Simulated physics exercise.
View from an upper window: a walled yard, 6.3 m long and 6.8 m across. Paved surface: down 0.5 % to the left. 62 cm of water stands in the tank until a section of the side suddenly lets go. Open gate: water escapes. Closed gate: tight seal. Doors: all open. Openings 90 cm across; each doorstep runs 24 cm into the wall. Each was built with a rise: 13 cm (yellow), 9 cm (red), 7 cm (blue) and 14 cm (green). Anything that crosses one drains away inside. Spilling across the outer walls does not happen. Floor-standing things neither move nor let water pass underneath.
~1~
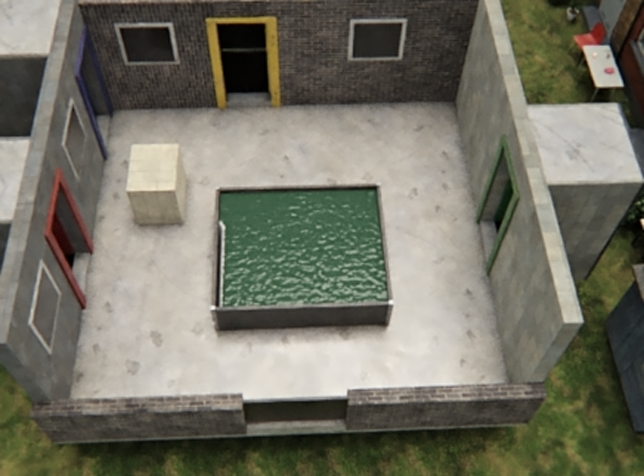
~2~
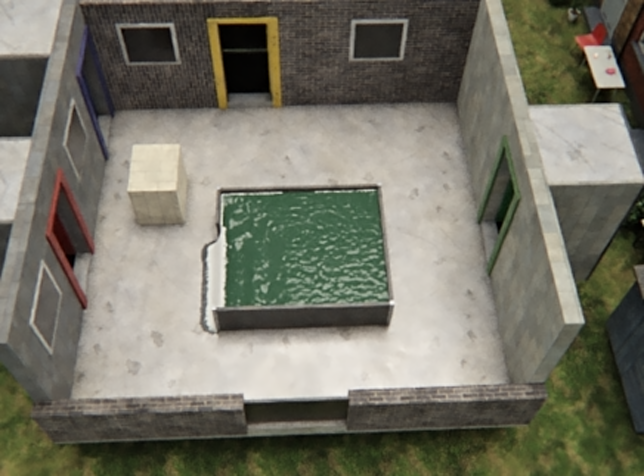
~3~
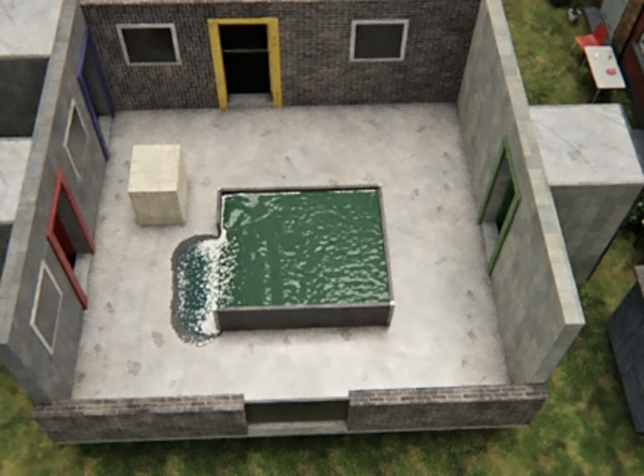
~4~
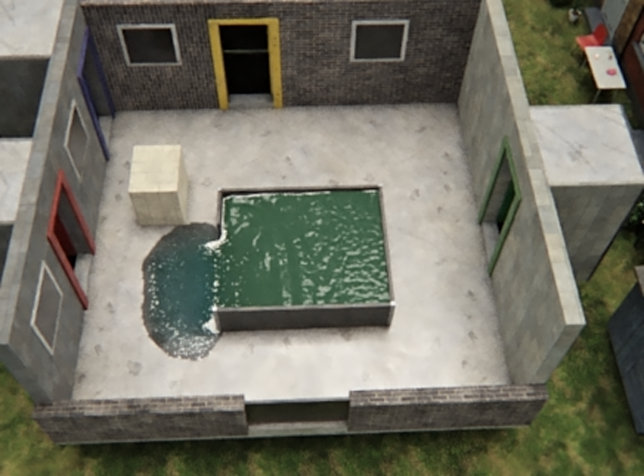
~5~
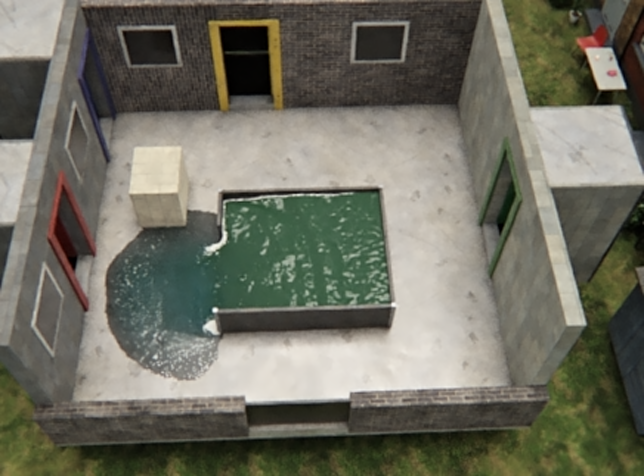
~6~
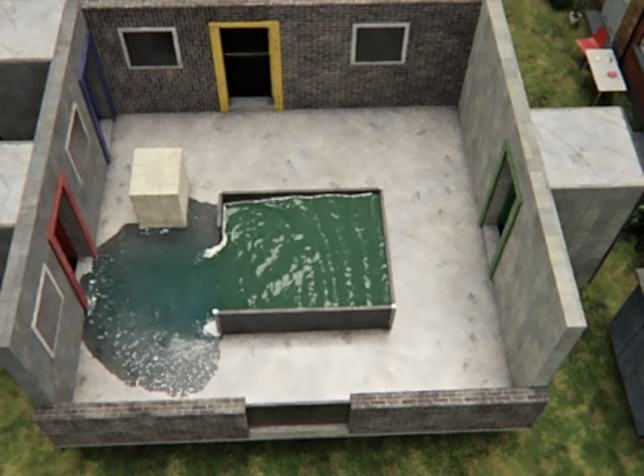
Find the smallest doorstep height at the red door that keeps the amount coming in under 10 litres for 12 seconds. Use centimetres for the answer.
The smallest height is roughly 37 cm.
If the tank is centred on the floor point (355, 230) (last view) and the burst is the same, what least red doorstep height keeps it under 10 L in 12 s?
A height near 34 cm.
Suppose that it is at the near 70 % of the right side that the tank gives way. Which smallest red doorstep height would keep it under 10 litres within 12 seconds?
You'd want it roughly 8.0 centimetres tall.
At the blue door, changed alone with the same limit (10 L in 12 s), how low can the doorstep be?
The blue door needs around 16 cm.
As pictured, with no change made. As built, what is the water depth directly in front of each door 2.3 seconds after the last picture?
Depths in cm: Yellow 0, red 31, blue 4, green 0.
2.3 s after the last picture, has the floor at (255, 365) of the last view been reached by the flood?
At that moment it's submerged.
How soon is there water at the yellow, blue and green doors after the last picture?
Arrival times - yellow: 3.0 s; blue: 1.2 s; green: 4.5 s.
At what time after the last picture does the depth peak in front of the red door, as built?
The depth peaks at about 1.4 seconds.
Then, 0.7 s after the last picture water covers 20 % of the floor, deepest (38 cm) near (84, 327); 25 cm at the red door, 101 litres in over its 9 cm doorstep.
Then, 2.3 s after the last picture water covers 35 % of the floor, deepest (38 cm) near (70, 424); 31 cm at the red door, 408 litres in over its 9 cm doorstep.
Then, 11.3 s after the last picture water covers 100 % of the floor, deepest (12 cm) near (439, 192); 9 cm at the red door, 706 litres in over its 9 cm doorstep.
At the red door as built, the water peaked near 36 cm, 1.3 s after the last picture.
With a doorstep of 30 cm, 60 litres would have come in within the 12 s; with 40.5 cm, 1 litre. So under 10 litres takes about 37 cm.
